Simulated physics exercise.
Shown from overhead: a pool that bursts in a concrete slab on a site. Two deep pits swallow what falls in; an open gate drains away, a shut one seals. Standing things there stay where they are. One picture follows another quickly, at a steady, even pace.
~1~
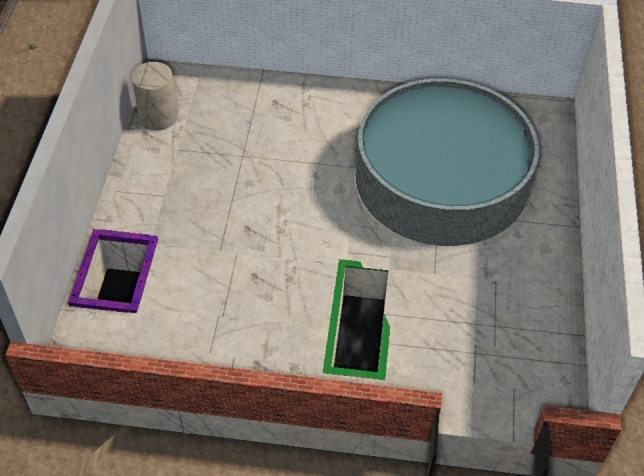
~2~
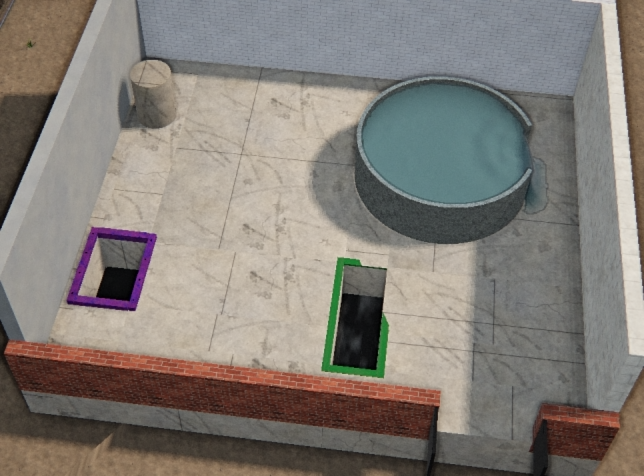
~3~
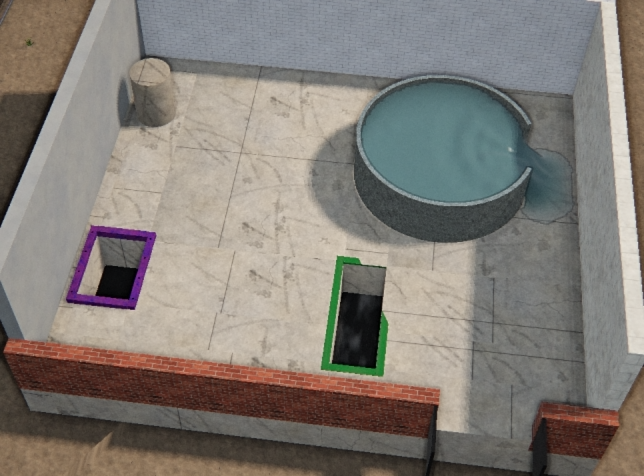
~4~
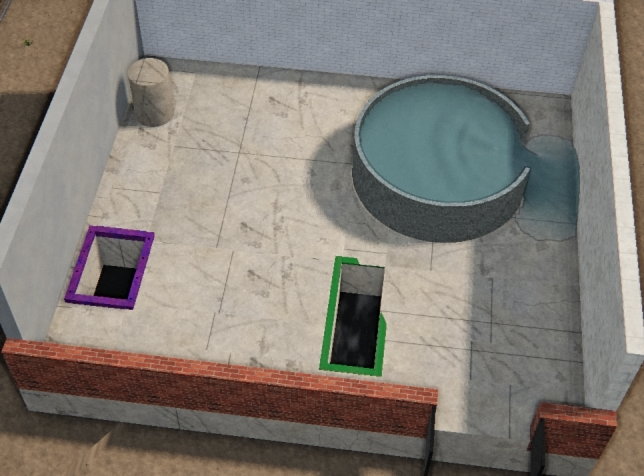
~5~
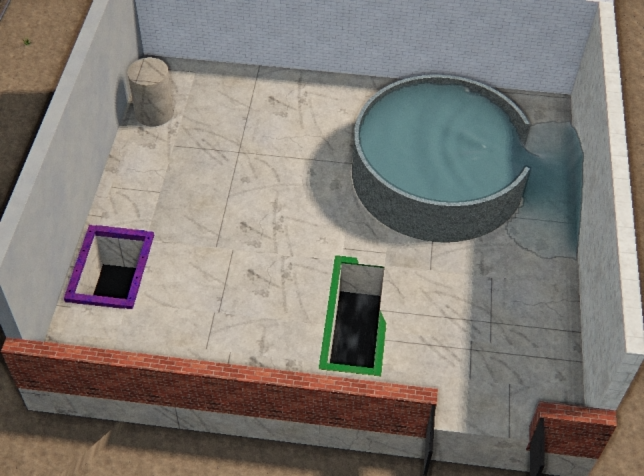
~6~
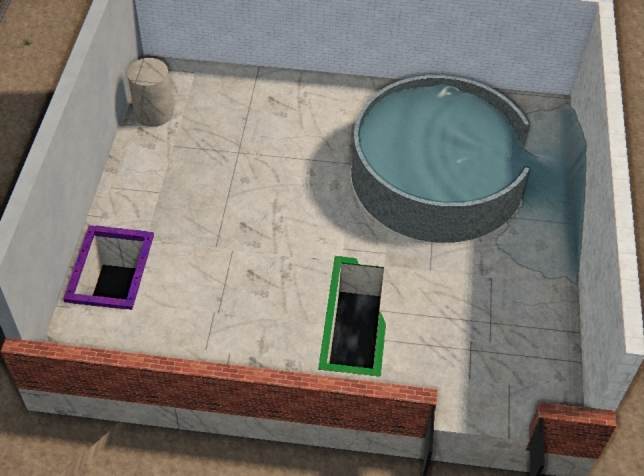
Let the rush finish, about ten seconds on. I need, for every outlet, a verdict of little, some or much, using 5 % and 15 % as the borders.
Verdicts: Gate, much; purple pit, little; green pit, some.
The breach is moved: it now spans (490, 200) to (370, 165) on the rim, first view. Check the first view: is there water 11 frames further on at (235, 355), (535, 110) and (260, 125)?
First spot submerged, second spot spared, third spot spared.
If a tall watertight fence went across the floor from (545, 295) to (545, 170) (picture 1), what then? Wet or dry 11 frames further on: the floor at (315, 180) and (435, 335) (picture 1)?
Going by the list, I'd say kept clear of the flood, then reached by the flood.
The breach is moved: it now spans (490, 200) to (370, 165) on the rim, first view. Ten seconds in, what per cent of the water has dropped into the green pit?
Green 40 %.
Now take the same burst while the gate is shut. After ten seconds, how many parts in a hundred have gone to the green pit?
I'd put green at 15 per cent.
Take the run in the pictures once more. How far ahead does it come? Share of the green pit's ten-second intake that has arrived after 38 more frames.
Share at that point: Roughly 50 %.
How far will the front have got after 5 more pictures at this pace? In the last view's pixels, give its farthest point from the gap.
(573, 408).
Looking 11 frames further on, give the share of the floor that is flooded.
Estimate: Some 30 in a hundred.
A moment on, water covers 15 % of the floor; the gate 0 %, the purple pit 0 %, the green pit 0 %.
Next, water covers 30 % of the floor; the gate 1 %, the purple pit 0 %, the green pit 0 %.
Then, water covers 50 % of the floor; the gate 5 %, the purple pit 0 %, the green pit 1 %.
Later, water covers 75 % of the floor; the gate 11 %, the purple pit 0 %, the green pit 4 %.
In the end, water covers 90 % of the floor; the gate 17 %, the purple pit 2 %, the green pit 7 %.
